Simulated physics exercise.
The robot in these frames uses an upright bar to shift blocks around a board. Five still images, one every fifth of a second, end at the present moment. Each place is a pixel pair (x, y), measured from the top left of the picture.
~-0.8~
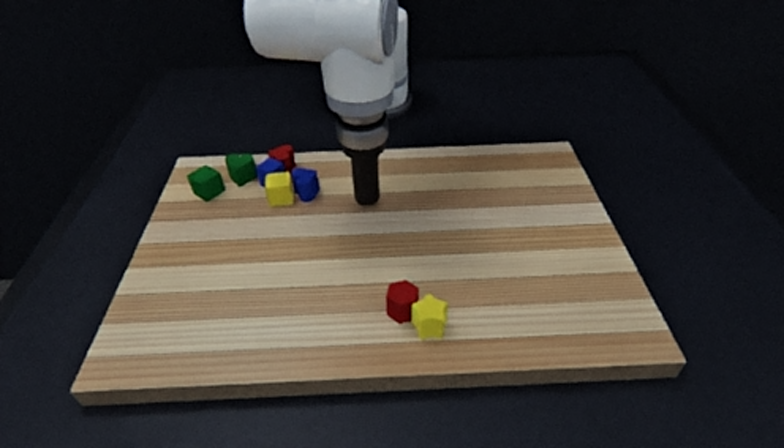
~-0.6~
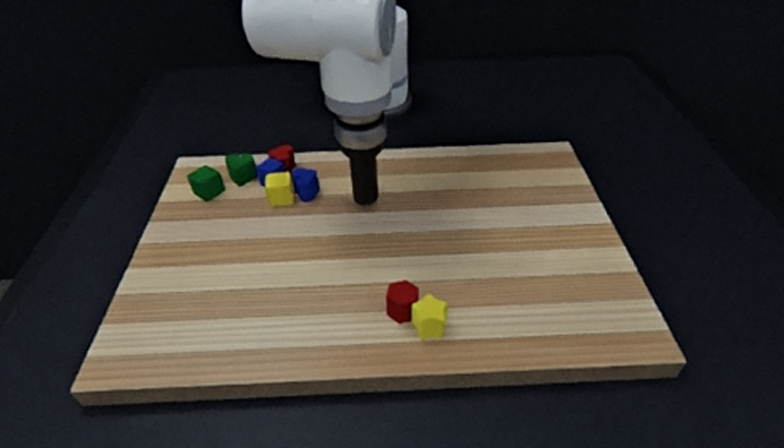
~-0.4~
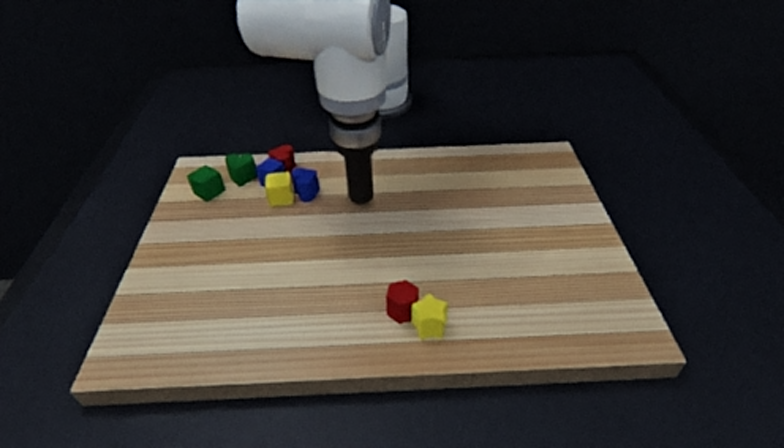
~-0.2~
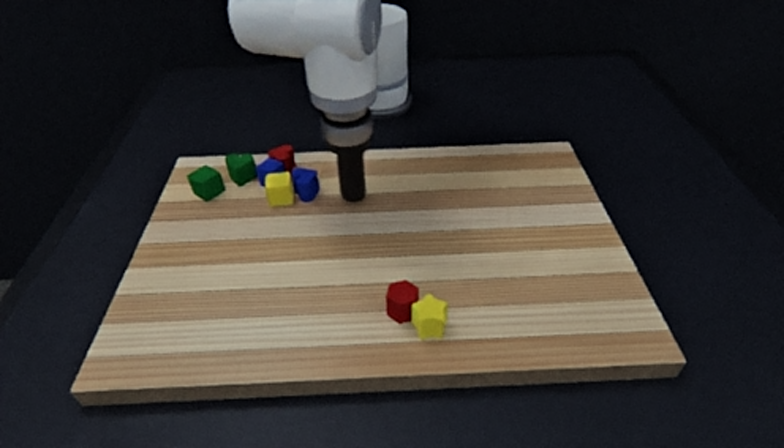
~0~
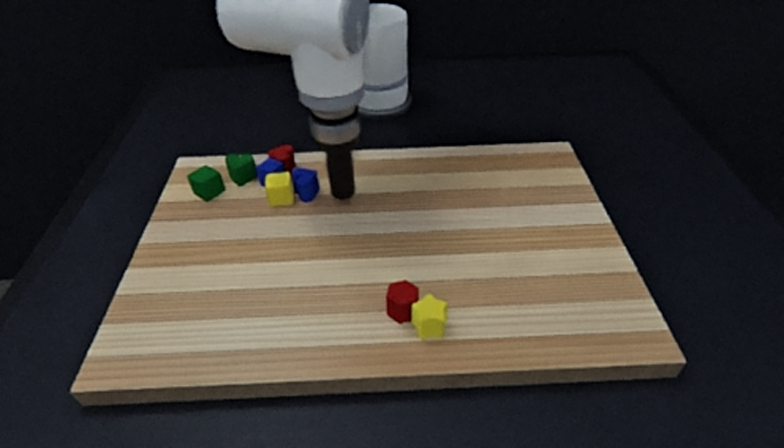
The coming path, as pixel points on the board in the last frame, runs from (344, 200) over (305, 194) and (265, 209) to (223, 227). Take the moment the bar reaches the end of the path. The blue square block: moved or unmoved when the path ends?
The blue square block moves.
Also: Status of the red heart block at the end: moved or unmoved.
Left where it is.
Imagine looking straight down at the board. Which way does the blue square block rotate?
The twist is clockwise.
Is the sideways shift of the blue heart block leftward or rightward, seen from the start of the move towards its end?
The blue heart block is shifted sideways to the right, facing along the path from start to end.
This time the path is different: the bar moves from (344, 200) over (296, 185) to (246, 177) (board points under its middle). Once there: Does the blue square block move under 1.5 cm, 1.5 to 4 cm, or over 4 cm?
It falls in the over 4 cm band.
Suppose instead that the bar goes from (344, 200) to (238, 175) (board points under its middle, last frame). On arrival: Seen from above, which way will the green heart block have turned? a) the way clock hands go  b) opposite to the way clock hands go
Choice b: Opposite to the way clock hands go.
The first path, step by step. One third of the way, bar (303, 187); blue square block (264, 163), turned 35° clockwise; yellow square block (258, 182), turned 30° anticlockwise; blue heart block (278, 174).
Two thirds of the way, bar (262, 202); blue square block (261, 163), turned 45° clockwise; yellow square block (221, 186), turned 10° anticlockwise; blue heart block (245, 181), turned 20° clockwise.
At the end, bar (221, 220); blue square block (261, 163), turned 45° clockwise; yellow square block (217, 186); red heart block still; blue heart block (242, 181), turned 30° clockwise.
